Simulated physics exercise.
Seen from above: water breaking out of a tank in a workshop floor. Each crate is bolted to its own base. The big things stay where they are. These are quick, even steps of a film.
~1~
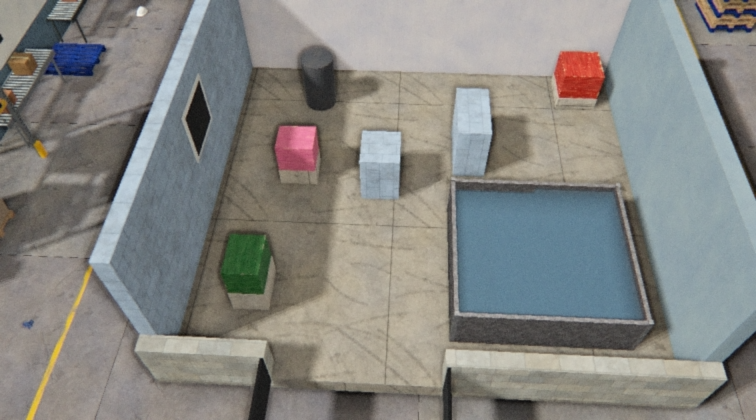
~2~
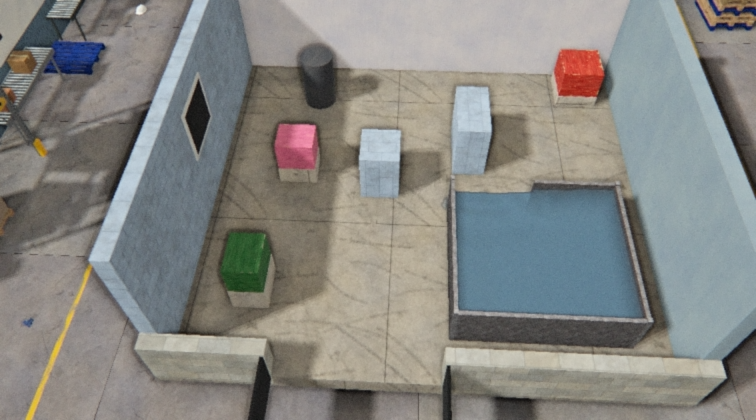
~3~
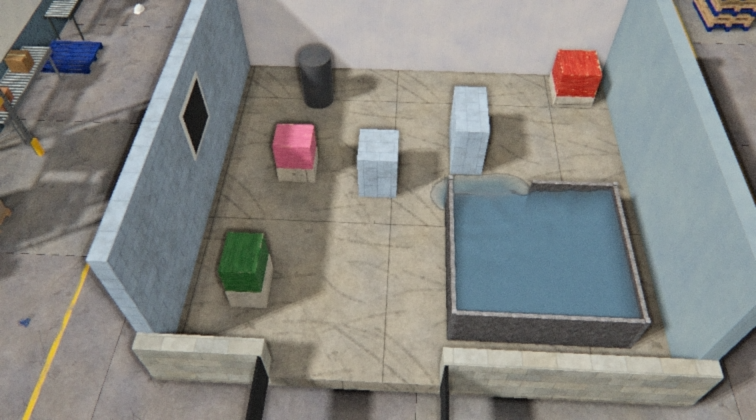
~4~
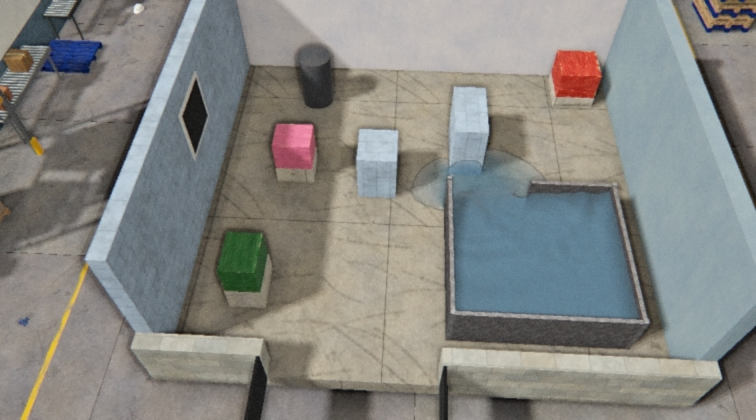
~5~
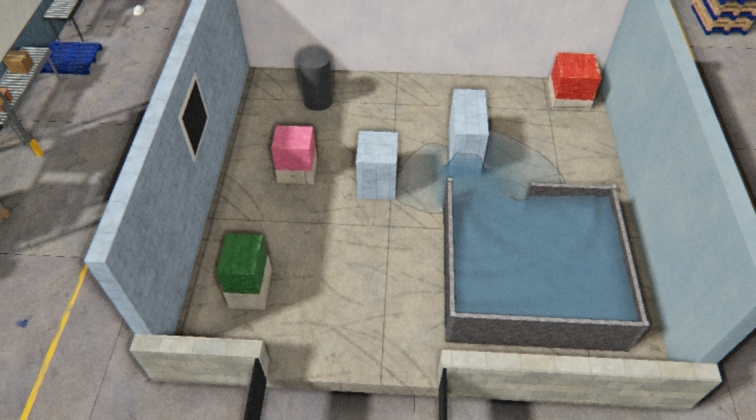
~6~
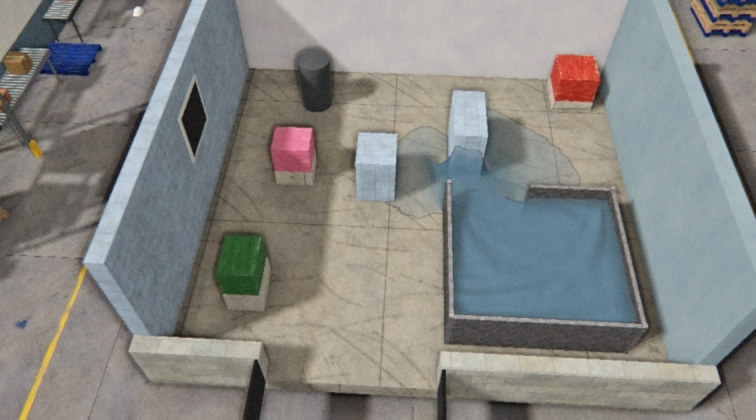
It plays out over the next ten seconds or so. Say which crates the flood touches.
One by one: The pink crate stays dry; the green crate stays dry; the red crate gets wet.
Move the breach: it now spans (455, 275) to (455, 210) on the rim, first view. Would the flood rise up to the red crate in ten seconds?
One by one: Red remains dry.
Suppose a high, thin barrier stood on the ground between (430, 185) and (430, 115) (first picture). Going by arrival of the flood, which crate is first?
That is the red-painted one.
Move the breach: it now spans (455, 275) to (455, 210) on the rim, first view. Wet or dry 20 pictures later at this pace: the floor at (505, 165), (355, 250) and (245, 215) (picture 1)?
One after the other: Clear, under water, flooded.
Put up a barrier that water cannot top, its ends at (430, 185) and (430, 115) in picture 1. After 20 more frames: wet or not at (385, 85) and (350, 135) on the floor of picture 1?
In that order: Covered, clear.
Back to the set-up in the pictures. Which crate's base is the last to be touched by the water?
It is the green-painted one.
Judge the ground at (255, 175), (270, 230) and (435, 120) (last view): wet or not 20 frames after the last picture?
In that order: Free of water, clear, under water.
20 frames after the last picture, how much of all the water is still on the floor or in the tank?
Close to 100 %.
A moment on, water covers 30 % of the floor; the pink crate not reached, the green crate not reached, the red crate water round its plinth.
Next, water covers 50 % of the floor; the pink crate water round its plinth, the green crate not reached, the red crate water round its plinth.
Then, water covers 65 % of the floor; the pink crate water round its plinth, the green crate not reached, the red crate water round its plinth.
Later, water covers 85 % of the floor; the pink crate water round its plinth, the green crate water round its plinth, the red crate water round its plinth.
In the end, water covers 100 % of the floor; the pink crate stayed above the water, the green crate stayed above the water, the red crate was topped.
